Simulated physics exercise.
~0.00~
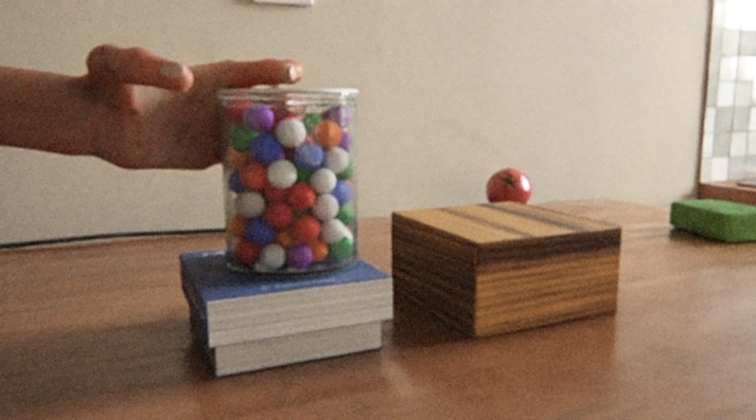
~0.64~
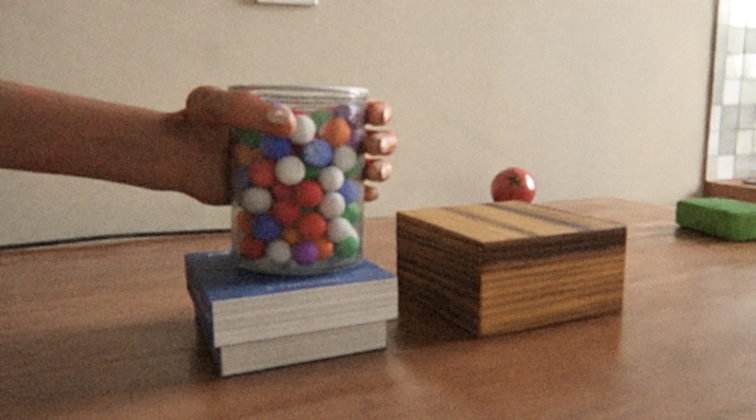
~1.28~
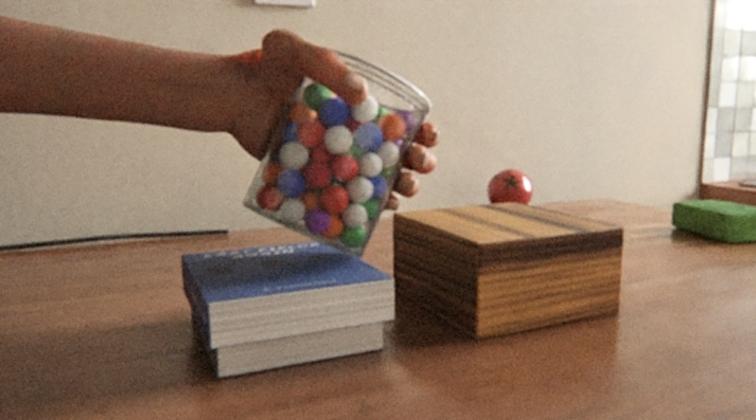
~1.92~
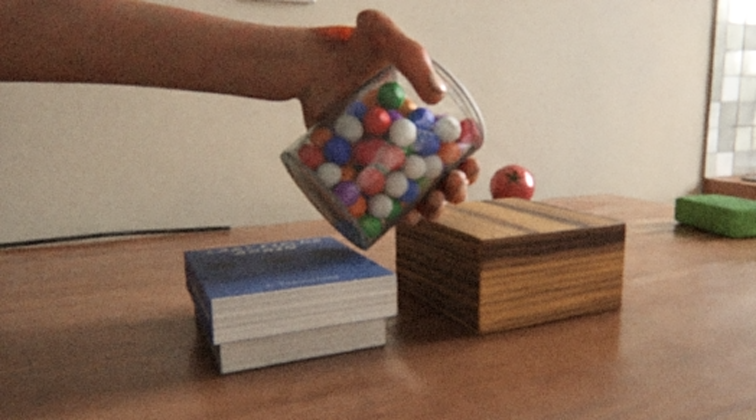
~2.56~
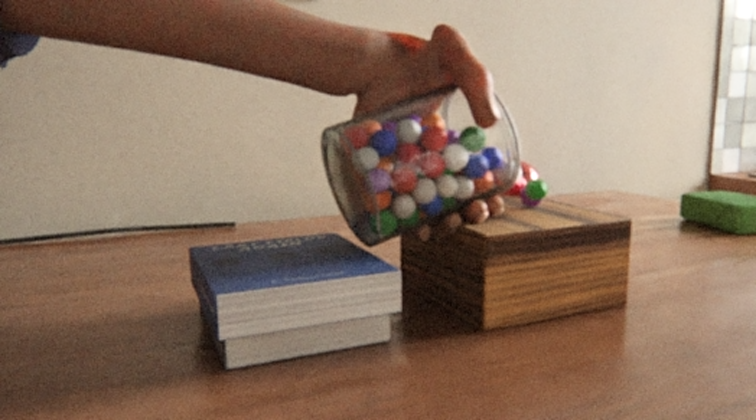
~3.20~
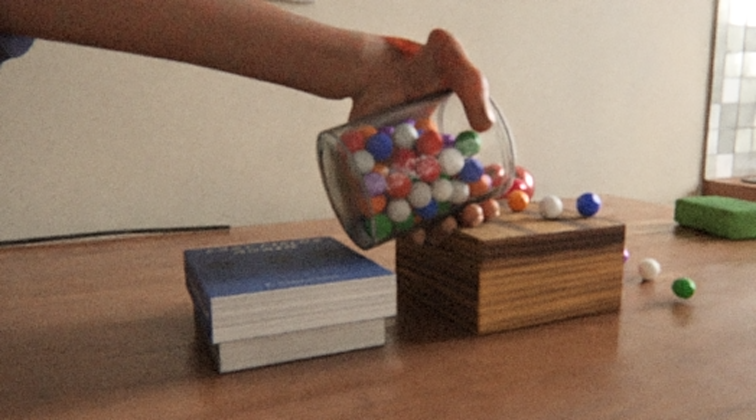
A hand tips a clear jar of colourful gumballs onto a wooden block, spilling a few.
